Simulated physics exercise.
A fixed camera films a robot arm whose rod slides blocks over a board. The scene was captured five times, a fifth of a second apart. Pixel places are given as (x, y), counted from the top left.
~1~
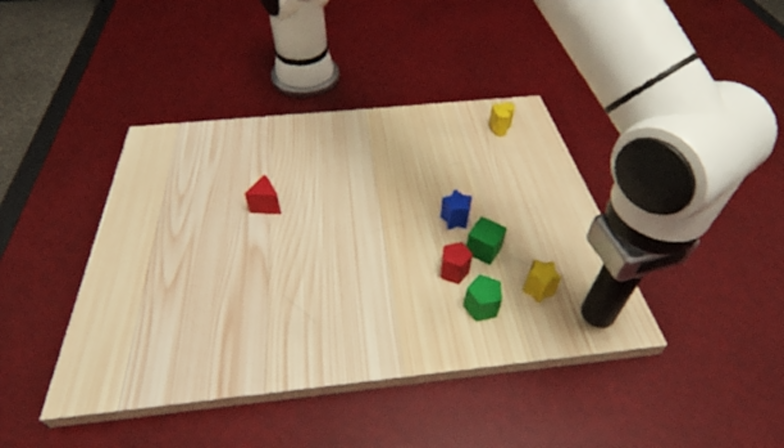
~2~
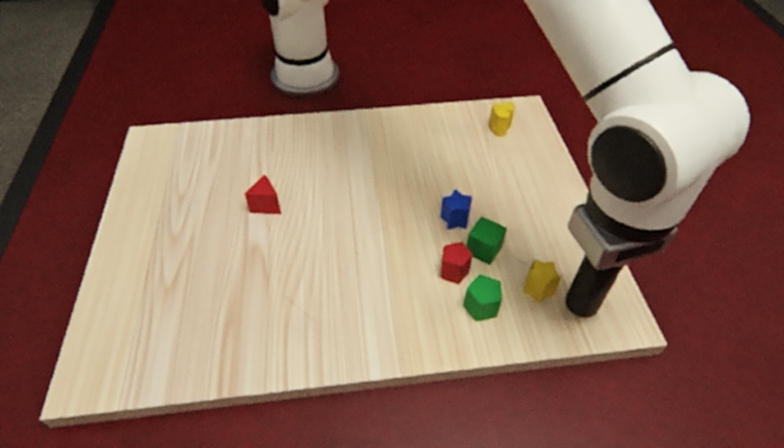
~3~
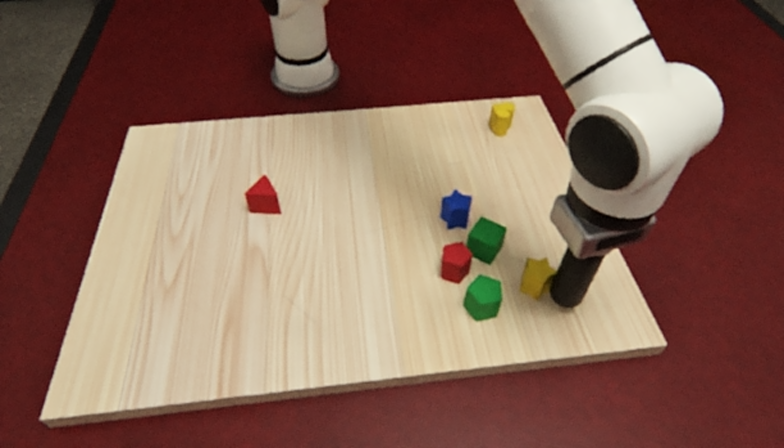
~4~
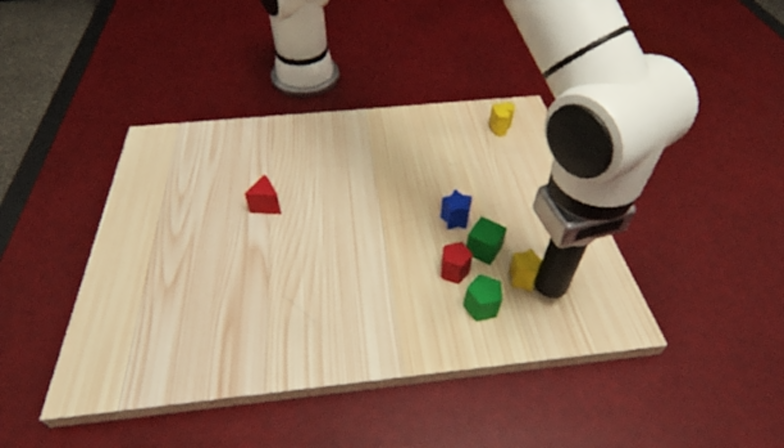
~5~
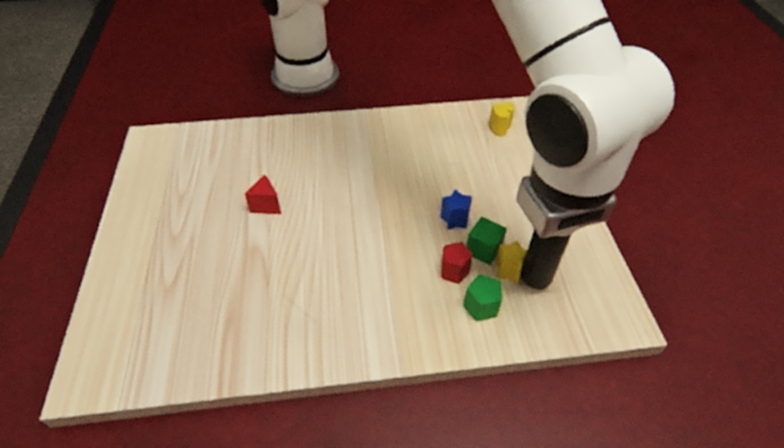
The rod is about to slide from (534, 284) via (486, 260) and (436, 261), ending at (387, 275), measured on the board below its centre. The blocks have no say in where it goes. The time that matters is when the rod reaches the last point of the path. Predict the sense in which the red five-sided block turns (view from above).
The red five-sided block rotates counterclockwise.
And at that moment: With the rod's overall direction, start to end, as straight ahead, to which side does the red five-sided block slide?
Towards the left-hand side.
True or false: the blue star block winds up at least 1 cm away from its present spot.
The statement is correct.
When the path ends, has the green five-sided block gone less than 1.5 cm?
Yes, I think so.
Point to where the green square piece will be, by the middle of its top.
(445, 206)
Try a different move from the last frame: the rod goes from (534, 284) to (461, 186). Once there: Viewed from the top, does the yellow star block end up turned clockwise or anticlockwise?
It spins against the clock.
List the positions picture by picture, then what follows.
Tip of the rod at (598, 314), middles of tops, red five-sided block at (457, 253), blue star block at (458, 200), green five-sided block at (486, 289), green square piece at (488, 231), yellow star block at (545, 271), in the first frame.
Rod at (581, 305), nothing pushed, in the second frame.
Rod at (566, 295), yellow star block at (540, 268), in the third frame.
Rod at (551, 286), yellow star block at (529, 260), in the fourth frame.
Rod at (536, 277), red five-sided block at (457, 253), blue star block at (458, 200), green five-sided block at (486, 289), green square piece at (488, 231), yellow star block at (515, 252), in the fifth frame.
On the path given first. One third of the way, rod at (487, 253); red five-sided block at (453, 254), turned 20° anticlockwise; blue star block at (446, 190); green square piece at (452, 210), turned 45° clockwise; yellow star block at (464, 232).
Two thirds of the way, rod at (436, 254); red five-sided block at (433, 266), turned 50° anticlockwise; blue star block at (444, 186); green square piece at (445, 206), turned 60° clockwise; yellow star block at (418, 226), turned 15° clockwise.
At the end, rod at (387, 268); red five-sided block at (428, 272), turned 70° anticlockwise; blue star block at (444, 186); green five-sided block unmoved; green square piece at (445, 206), turned 60° clockwise; yellow star block at (412, 226), turned 45° clockwise.
